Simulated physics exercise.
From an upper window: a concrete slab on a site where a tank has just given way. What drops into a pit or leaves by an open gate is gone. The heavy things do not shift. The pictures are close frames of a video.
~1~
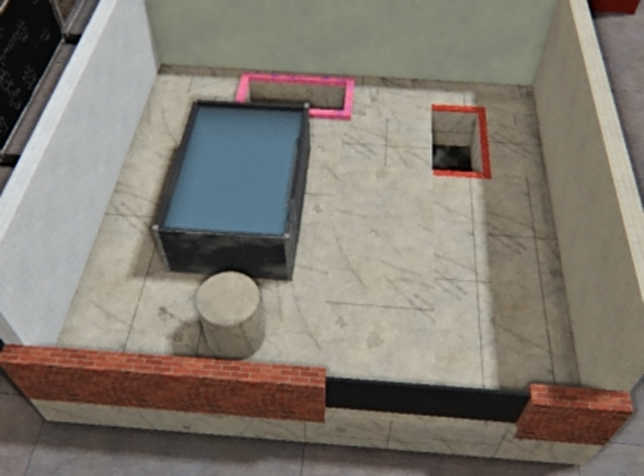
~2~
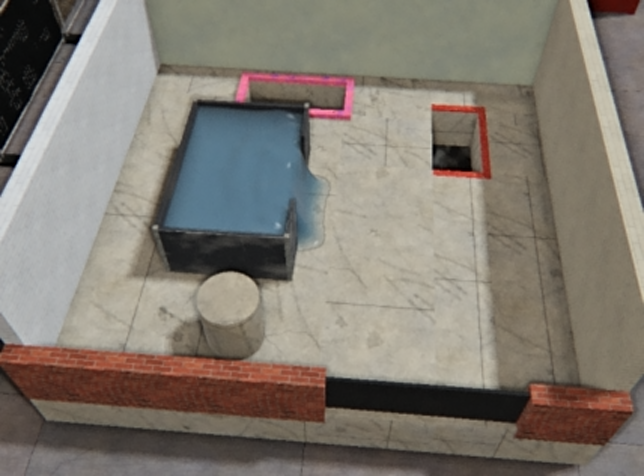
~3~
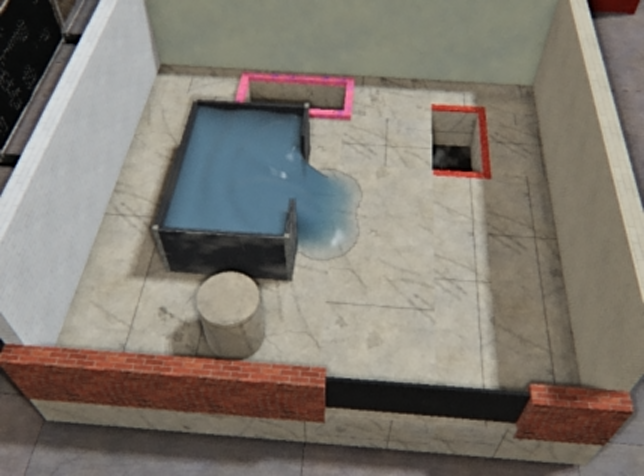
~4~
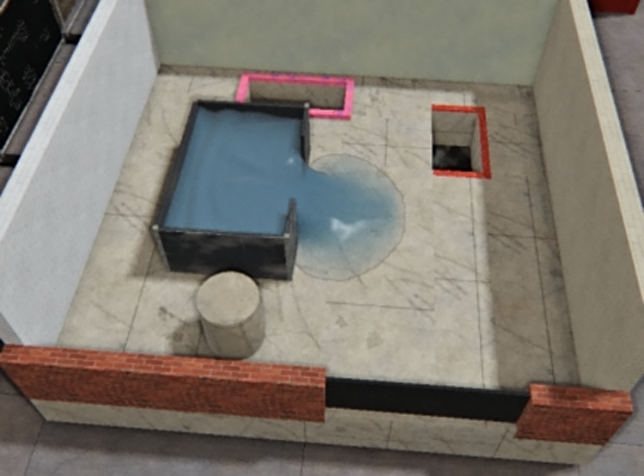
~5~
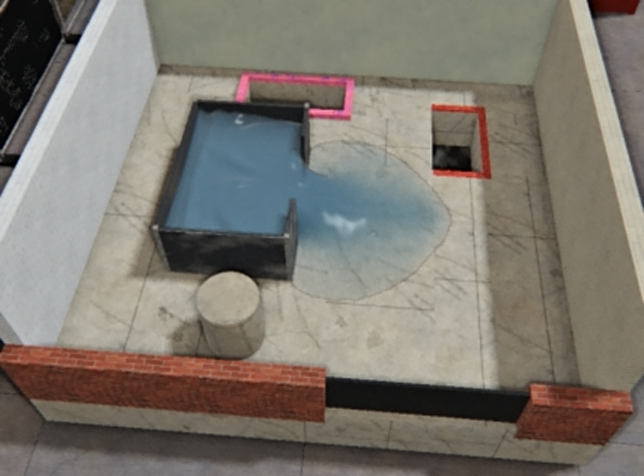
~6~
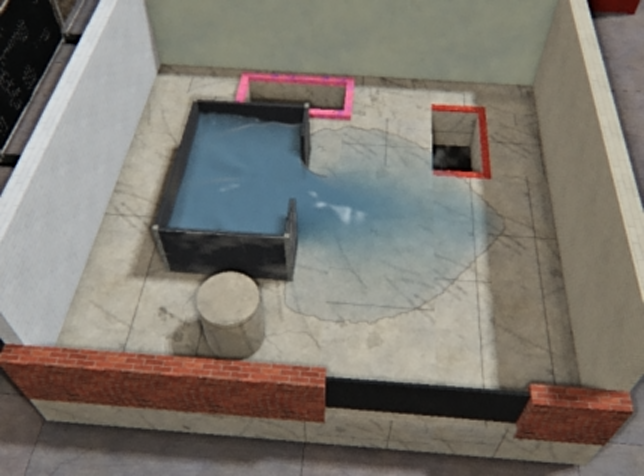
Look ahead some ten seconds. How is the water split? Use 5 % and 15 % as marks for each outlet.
The gate takes not even 5 %; the red pit takes above 15 %; the pink pit takes not even 5 %.
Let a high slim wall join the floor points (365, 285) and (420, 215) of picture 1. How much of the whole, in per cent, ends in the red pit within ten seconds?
Parts in a hundred: Red 50.
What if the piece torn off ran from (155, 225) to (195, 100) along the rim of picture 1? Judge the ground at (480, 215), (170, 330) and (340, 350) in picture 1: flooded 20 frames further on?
In turn: Not flooded, flooded, under water.
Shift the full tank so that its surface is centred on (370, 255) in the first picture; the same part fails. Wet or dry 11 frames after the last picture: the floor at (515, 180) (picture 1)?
Verdict: Awash.
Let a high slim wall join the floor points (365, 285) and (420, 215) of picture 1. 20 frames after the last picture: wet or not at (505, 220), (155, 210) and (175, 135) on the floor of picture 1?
One after the other: Awash, not flooded, dry.
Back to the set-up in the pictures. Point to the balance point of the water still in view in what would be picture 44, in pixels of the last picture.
Close to (378, 236).
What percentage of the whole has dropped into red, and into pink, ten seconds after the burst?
In turn 30 and 0 per cent.
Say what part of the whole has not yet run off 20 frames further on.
Close to 86 %.
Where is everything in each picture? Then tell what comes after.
The first picture shows the open tank at (238, 167) is whole and still.
In the second picture, the front is at (319, 179), out from the gap at (297, 197).
In the third picture, the front is at (353, 187), out from the gap at (297, 198).
In the fourth picture, water pours out at (297, 199) and has run to (400, 205).
In the fifth picture, water pours out at (297, 200) and has run to (444, 214).
In the sixth picture, the front is at (496, 221), out from the gap at (297, 198).
A moment on, water covers 40 % of the floor; the gate 0 %, the red pit 3 %, the pink pit 0 %.
Next, water covers 50 % of the floor; the gate 0 %, the red pit 8 %, the pink pit 0 %.
Then, water covers 50 % of the floor; the gate 0 %, the red pit 13 %, the pink pit 0 %.
Later, water covers 75 % of the floor; the gate 0 %, the red pit 22 %, the pink pit 0 %.
In the end, water covers 95 % of the floor; the gate 0 %, the red pit 31 %, the pink pit 0 %.
